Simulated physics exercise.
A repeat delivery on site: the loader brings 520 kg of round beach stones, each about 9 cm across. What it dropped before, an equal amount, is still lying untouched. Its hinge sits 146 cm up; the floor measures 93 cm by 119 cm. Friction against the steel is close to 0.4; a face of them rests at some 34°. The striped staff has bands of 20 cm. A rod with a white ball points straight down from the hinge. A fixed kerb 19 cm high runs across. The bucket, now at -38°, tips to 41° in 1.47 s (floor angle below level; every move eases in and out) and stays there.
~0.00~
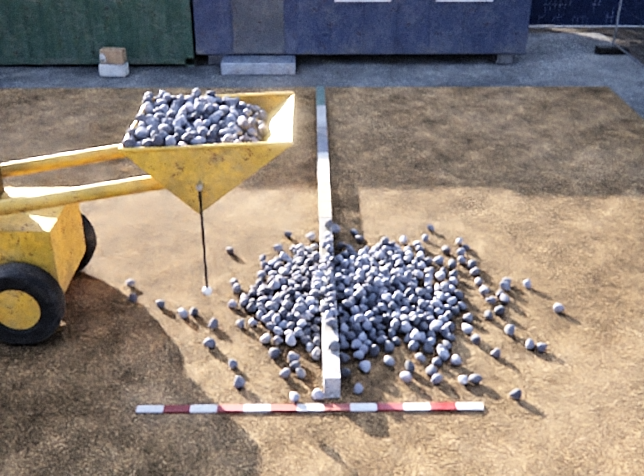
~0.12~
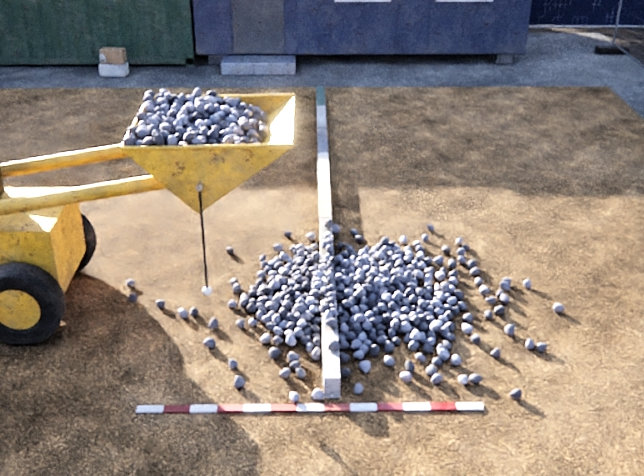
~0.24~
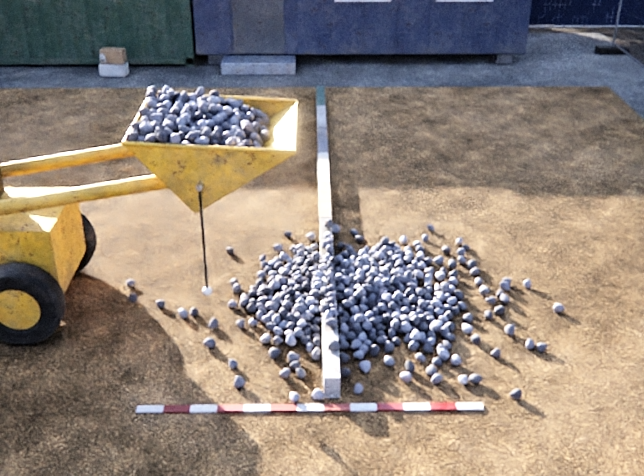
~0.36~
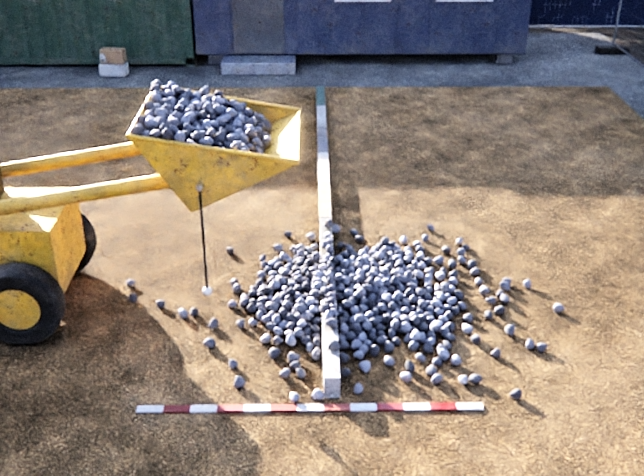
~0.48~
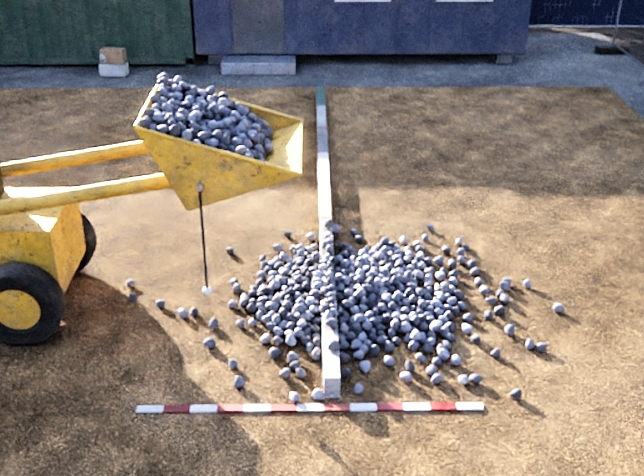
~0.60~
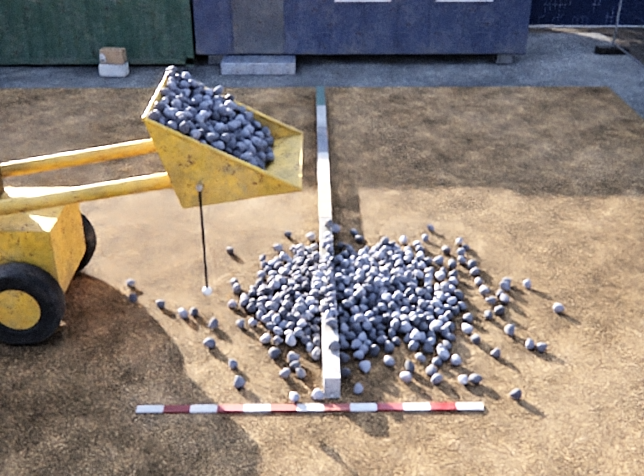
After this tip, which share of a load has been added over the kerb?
About 48 per cent.
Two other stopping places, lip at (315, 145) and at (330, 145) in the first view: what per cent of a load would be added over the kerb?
First some 75, then 90 per cent.
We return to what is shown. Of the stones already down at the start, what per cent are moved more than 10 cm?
About 20 per cent.
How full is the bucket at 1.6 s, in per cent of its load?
Roughly 30 per cent is still inside.
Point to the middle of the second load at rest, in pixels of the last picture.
Their middle is at about (323, 289).
After 1.1 s the floor is at 29°; in per cent of one load, 98 in the bucket, 41 on this side of the kerb, 62 over the kerb; the foremost stones are at (564, 306).
After 1.6 s the floor is at 41°; in per cent of one load, 28 in the bucket, 101 on this side of the kerb, 71 over the kerb; the foremost stones are at (564, 306).
After 1.9 s the floor is at 41°; in per cent of one load, 1 in the bucket, 101 on this side of the kerb, 98 over the kerb; the foremost stones are at (564, 306).
After 4.7 s the floor is at 41°; in per cent of one load, 0 in the bucket, 91 on this side of the kerb, 109 over the kerb; the foremost stones are at (563, 301). Net gain over the kerb, 48.
